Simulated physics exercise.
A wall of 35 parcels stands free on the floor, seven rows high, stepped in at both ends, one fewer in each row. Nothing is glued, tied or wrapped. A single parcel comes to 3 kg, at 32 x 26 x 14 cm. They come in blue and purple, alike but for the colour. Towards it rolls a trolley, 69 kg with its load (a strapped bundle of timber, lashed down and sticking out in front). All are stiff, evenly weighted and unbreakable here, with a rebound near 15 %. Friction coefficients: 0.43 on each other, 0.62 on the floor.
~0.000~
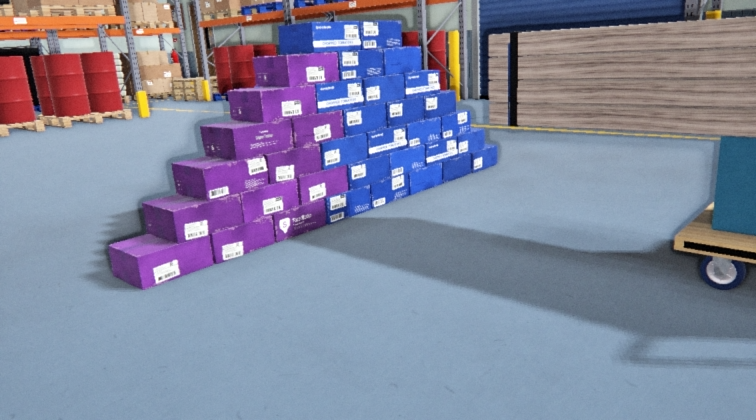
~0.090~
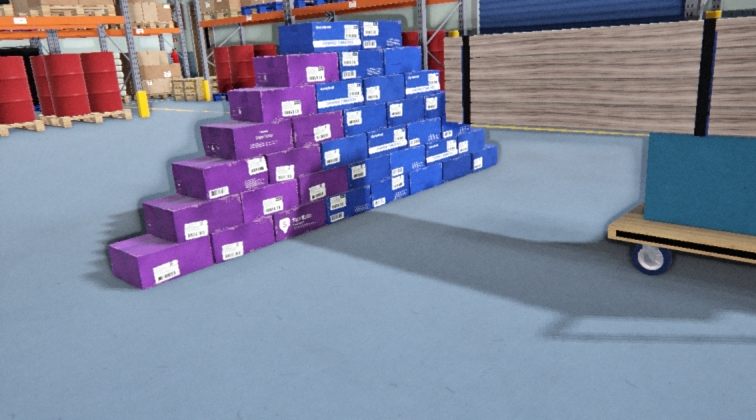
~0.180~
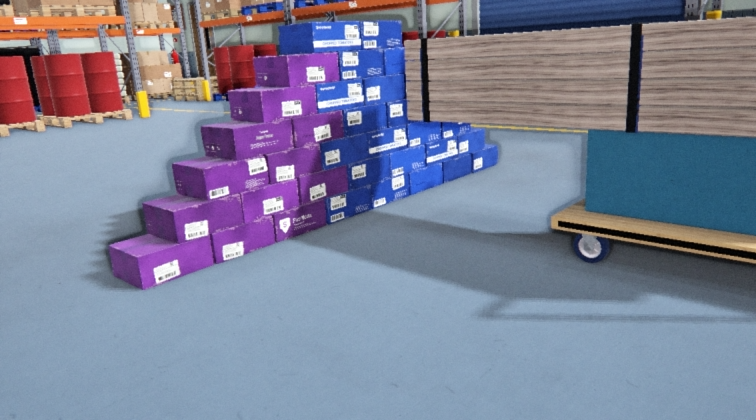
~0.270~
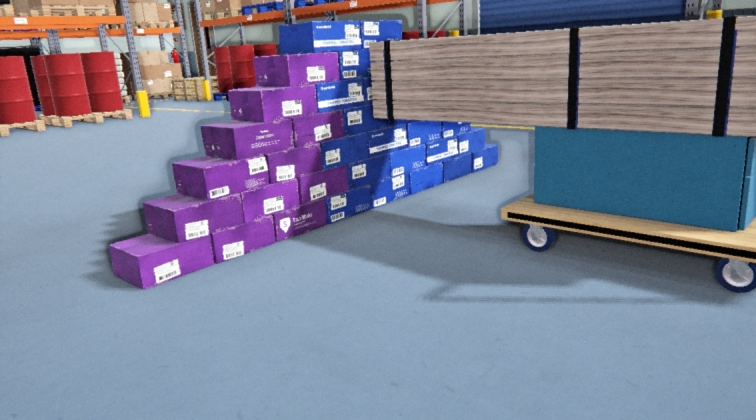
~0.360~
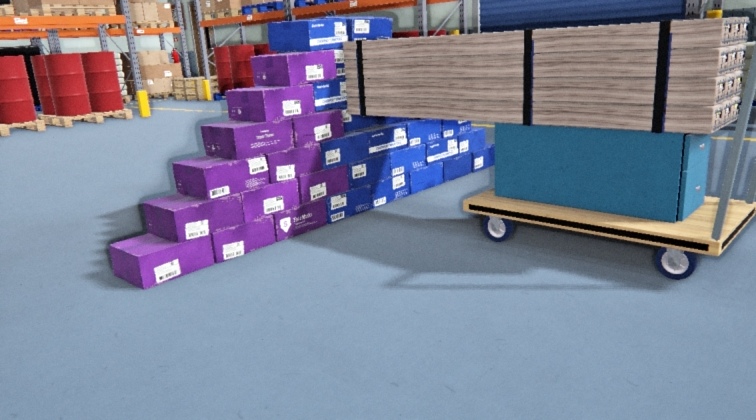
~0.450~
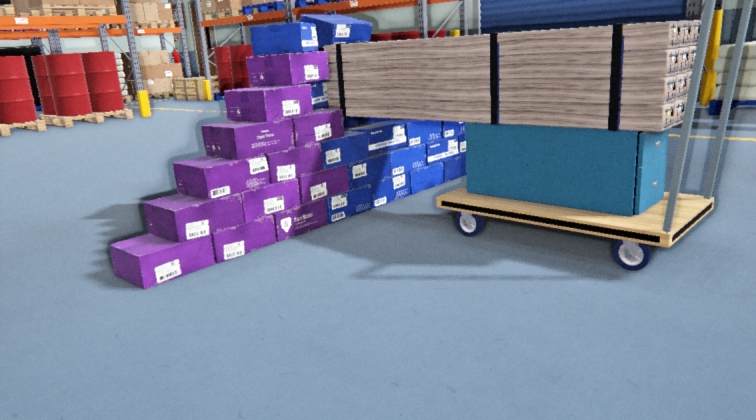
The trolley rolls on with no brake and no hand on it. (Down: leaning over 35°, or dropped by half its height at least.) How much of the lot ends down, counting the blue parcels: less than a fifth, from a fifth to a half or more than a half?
Ending down: Between a fifth and a half.
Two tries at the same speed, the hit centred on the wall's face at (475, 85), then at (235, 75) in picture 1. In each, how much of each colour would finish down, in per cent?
Blue 10 then 0, purple 0 then 10 per cent.
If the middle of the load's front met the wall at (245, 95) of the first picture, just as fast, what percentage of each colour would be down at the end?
In that case blue 0, purple 20 per cent.
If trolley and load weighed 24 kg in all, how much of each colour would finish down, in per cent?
Then blue 40, purple 10 per cent.
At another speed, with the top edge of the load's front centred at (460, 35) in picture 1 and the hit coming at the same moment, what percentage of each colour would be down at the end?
In that case blue 40, purple 10 per cent.
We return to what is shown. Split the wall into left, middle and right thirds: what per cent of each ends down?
In per cent: Left 0, middle 50, right 10.
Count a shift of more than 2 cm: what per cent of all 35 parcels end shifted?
It is 70 per cent.
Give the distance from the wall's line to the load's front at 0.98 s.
Some 90 cm beyond.
After 0.64 s, load 53 cm past the wall's line, still rolling; 8 of the 23 blue parcels down (8 of 35 in all colours); top blue parcel leaning 29°, 12 cm lower; top purple parcel leaning 27°.
After 0.98 s, load 92 cm past the wall's line, still rolling; 9 of the 23 blue parcels down (10 of 35 in all colours); top blue parcel leaning 53°, 74 cm lower; top purple parcel on its side.
At rest (2.7 s), load 97 cm past the wall's line, stopped; 9 of the 23 blue parcels down (10 of 35 in all colours); top blue parcel on its side; top purple parcel upside down. That is 39 per cent. As the last picture would show them, middles, top blue parcel near (181, 185), top purple parcel near (220, 191).
